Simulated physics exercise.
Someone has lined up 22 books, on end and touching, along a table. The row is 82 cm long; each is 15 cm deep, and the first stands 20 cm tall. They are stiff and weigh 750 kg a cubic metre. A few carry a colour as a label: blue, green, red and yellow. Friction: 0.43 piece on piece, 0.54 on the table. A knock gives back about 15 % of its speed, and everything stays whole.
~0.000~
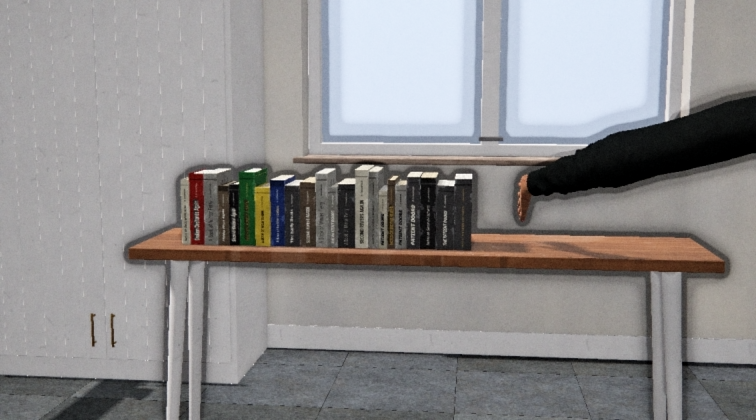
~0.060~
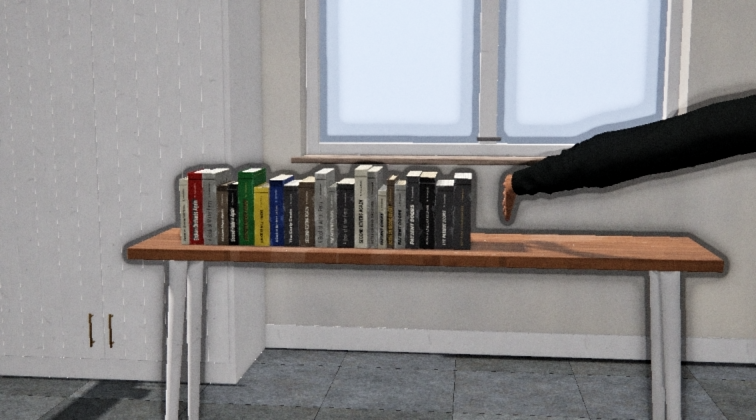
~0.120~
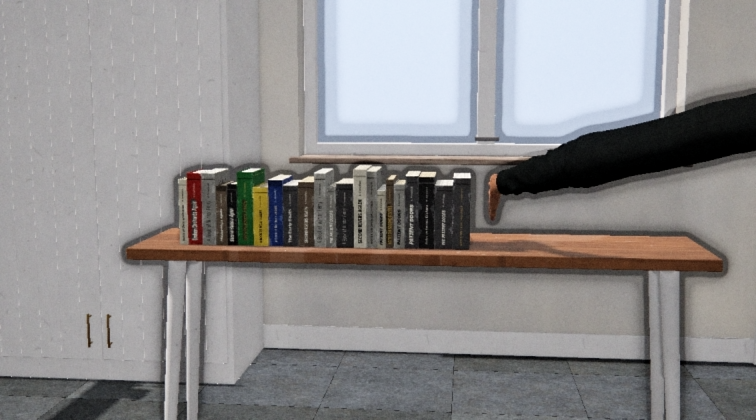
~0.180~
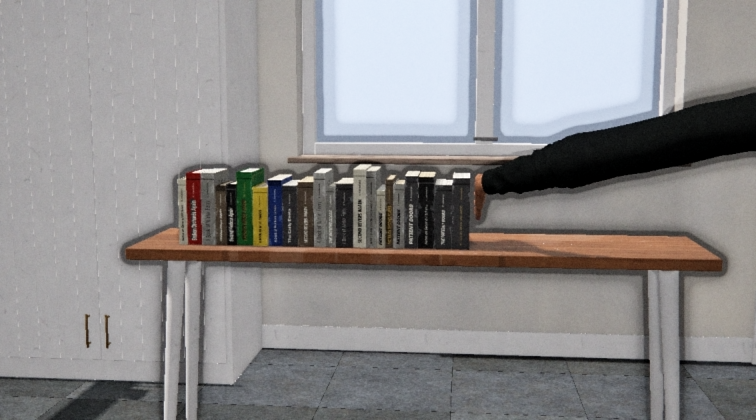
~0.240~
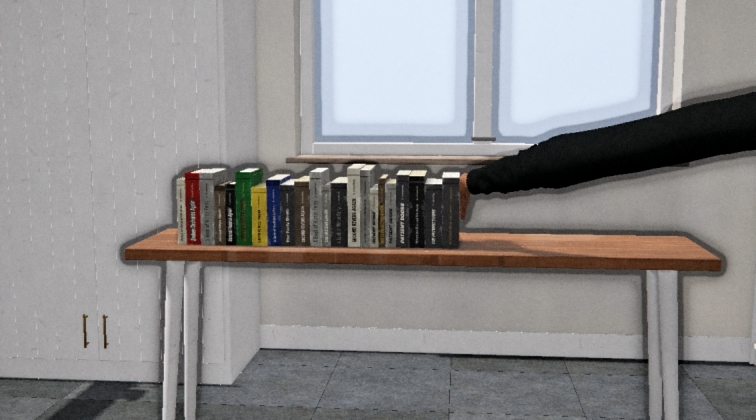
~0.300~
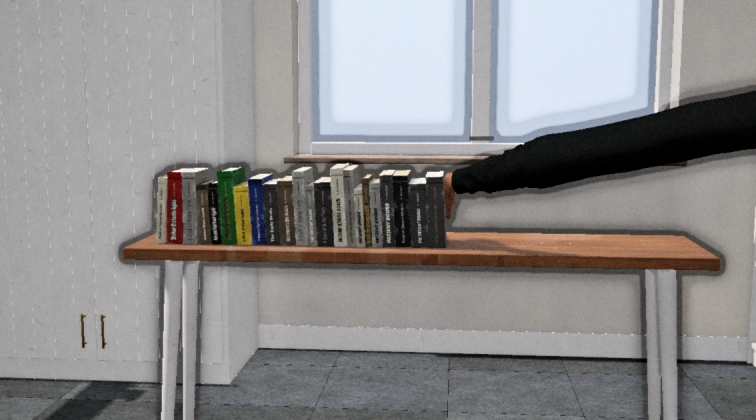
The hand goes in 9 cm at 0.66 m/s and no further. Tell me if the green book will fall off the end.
That book stays up there.
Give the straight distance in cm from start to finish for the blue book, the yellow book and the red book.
Moved: Blue 10, yellow 10, red 90.
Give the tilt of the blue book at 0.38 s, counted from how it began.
About 15°.
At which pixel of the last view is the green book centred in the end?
Near (193, 211).
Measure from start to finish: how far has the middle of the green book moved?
About 15 cm.
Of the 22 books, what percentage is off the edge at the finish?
About 15 per cent.
By 0.38 s, none of the 22 books off the edge, 22 disturbed; green book tilted 15°; red book tilted 27°.
By 0.72 s, 2 of the 22 books off the edge; green book tilted 40°; red book upside down.
When it is over (1.2 s), 3 of the 22 books off the edge; green book tilted 56°; red book on its side; yellow book tilted 19°. In pixels of the last frame, middles, green book near (192, 211).
